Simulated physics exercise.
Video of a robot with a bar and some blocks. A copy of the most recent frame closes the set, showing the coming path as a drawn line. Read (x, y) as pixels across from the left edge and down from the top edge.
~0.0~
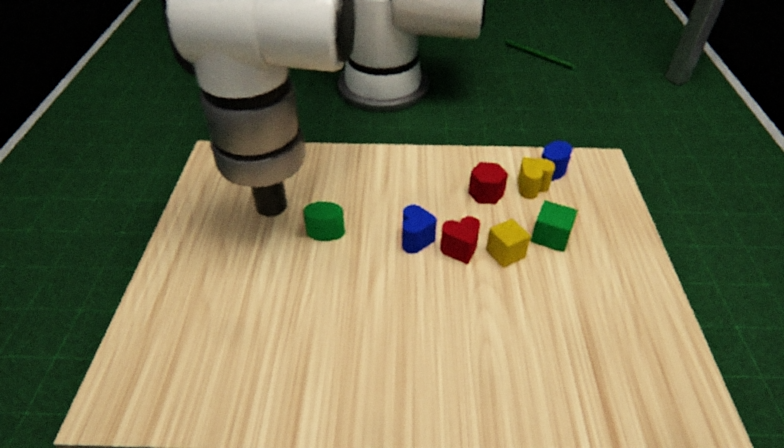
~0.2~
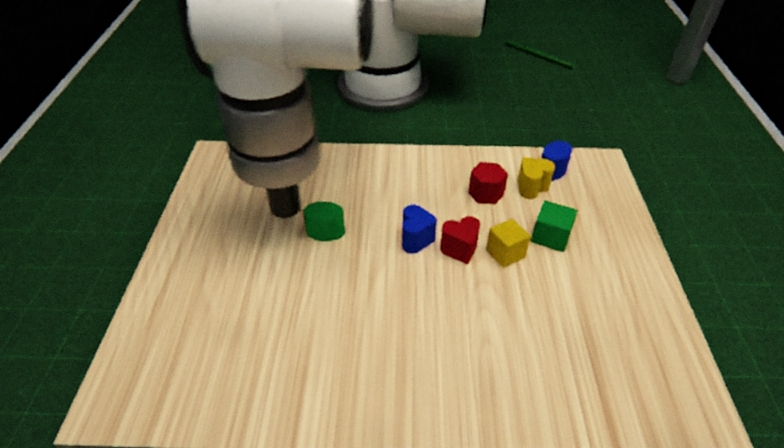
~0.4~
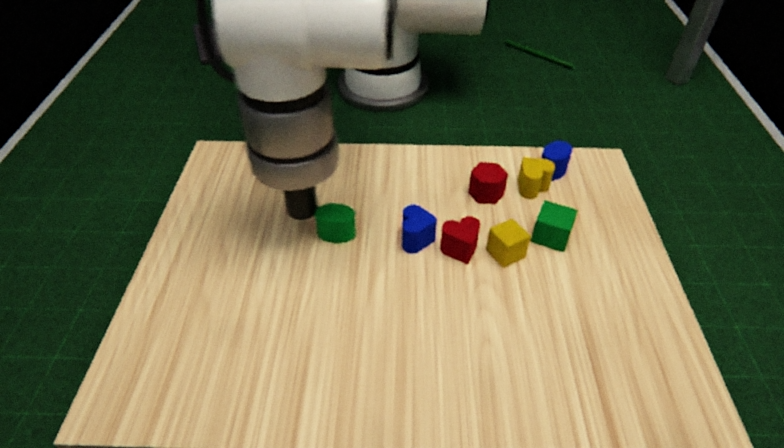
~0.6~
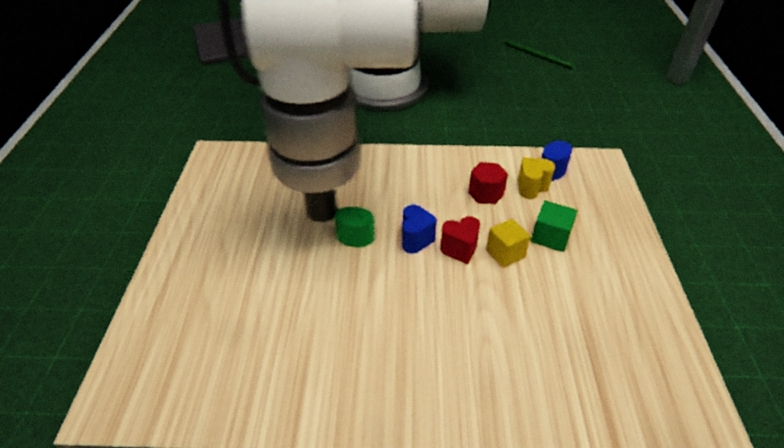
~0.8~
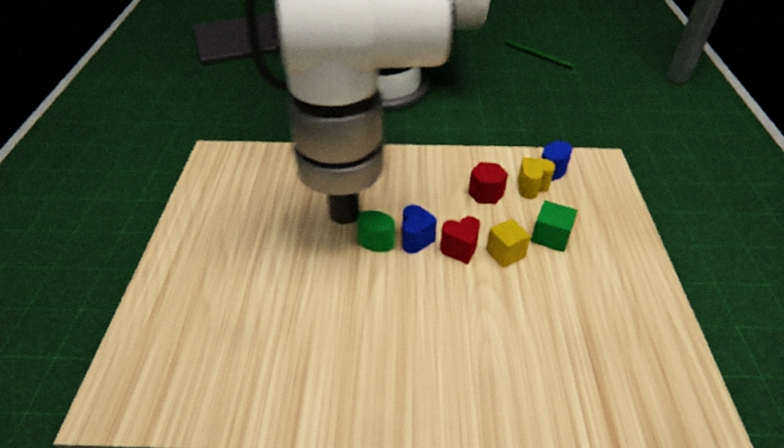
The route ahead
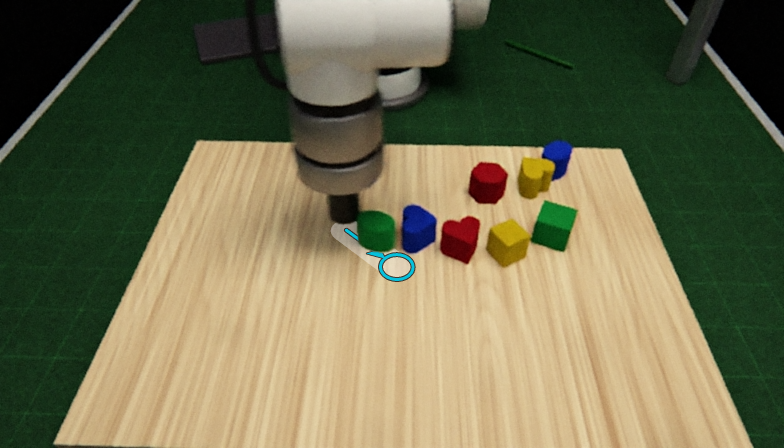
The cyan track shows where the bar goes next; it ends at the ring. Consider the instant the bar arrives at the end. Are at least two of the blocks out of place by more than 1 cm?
Short answer: Yes.
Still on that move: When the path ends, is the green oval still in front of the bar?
Going by the path, yes.
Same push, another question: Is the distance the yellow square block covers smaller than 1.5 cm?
Answer: Yes.
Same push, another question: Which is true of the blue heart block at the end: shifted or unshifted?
The answer is that it is displaced.
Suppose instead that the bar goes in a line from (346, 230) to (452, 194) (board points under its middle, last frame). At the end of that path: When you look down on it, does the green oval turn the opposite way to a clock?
Answer: No.
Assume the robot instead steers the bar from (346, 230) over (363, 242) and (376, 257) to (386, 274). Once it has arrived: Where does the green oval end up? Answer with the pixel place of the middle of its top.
At (421, 246).
The drawn path runs in a line from (346, 230) to (397, 267).
On the path given first. Halfway along, bar (370, 232); green oval (405, 234), turned 15° anticlockwise; blue heart block (428, 220), turned 50° anticlockwise.
At the end, bar (397, 251); green oval (434, 245), turned 45° anticlockwise; blue heart block (429, 220), turned 60° anticlockwise; red heart block (467, 227); yellow square block not moved.
